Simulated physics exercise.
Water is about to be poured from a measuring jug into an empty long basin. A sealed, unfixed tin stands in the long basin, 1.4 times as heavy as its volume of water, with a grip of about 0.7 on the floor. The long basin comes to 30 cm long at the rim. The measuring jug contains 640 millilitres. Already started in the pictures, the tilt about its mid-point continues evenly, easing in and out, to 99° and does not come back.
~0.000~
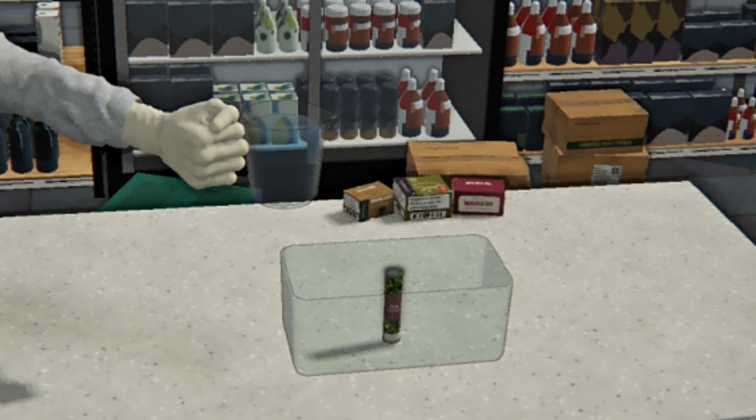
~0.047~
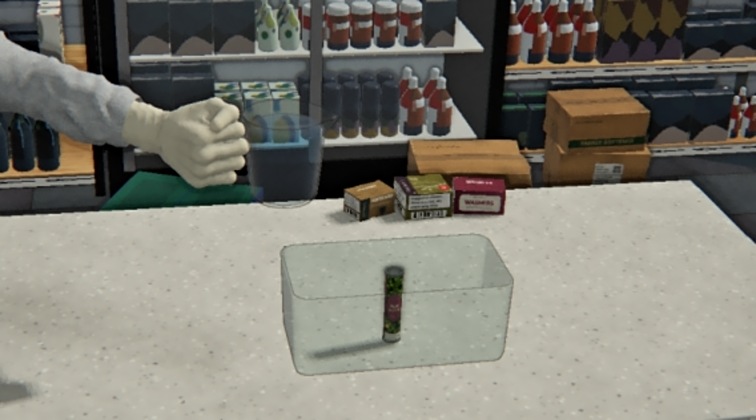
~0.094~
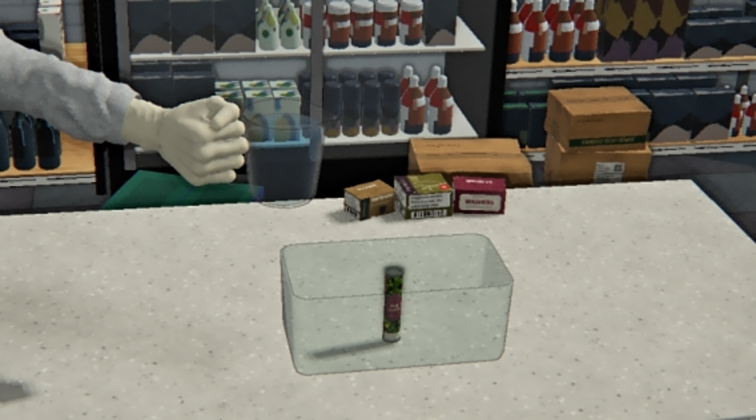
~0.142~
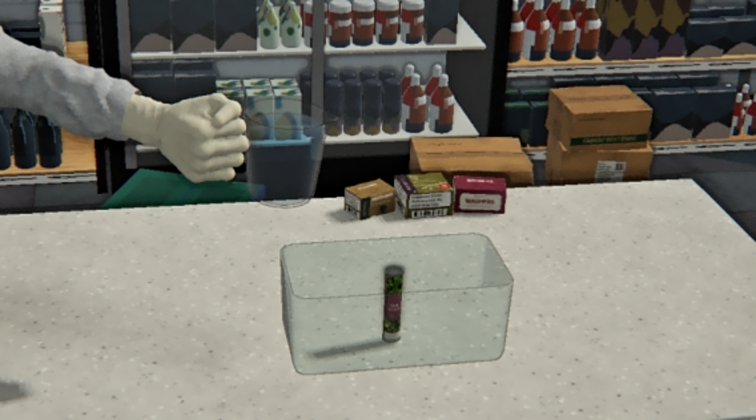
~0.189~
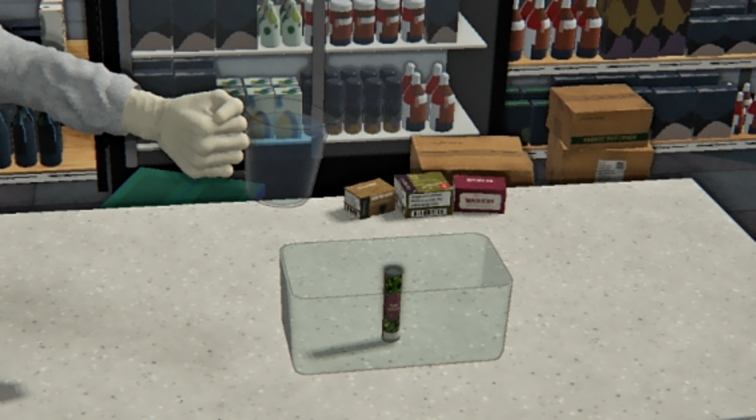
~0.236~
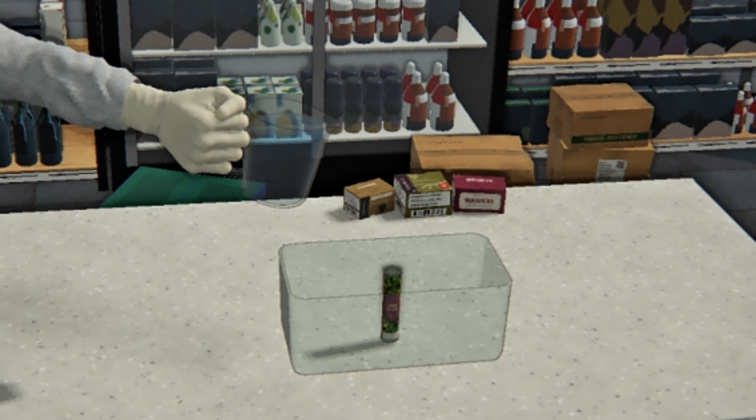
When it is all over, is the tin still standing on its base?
No, it has tipped onto its side.
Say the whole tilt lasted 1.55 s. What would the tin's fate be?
Then the tin tumbles.
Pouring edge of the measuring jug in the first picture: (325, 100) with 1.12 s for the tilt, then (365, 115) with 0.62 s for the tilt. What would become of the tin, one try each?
First it tips over; then it stays on its base.
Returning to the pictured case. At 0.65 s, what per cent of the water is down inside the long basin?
The basin holds roughly 3 in a hundred parts at that moment.
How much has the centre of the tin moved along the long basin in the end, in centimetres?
It finishes around 8.0 cm from where it began.
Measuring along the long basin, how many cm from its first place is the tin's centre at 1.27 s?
Measured centre to centre, about 8 cm.
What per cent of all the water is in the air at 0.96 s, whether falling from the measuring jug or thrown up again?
Near 24 percent.
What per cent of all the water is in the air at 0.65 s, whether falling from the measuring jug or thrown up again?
My guess is roughly 18 %.
Then, 0.65 s in, the tilt is 62° and 79 per cent is still to pour; the tin stands where it began.
Then, 0.96 s in, the tilt is 94° and 27 per cent is still to pour; the tin stands where it began.
Then, 1.27 s in, the tilt is 99° and 3 per cent is still to pour; the tin lies on its side.
Then, 1.62 s in, the tilt is 99° and 0 per cent is still to pour; the tin lies on its side.
Finally, the tin lies on its side.
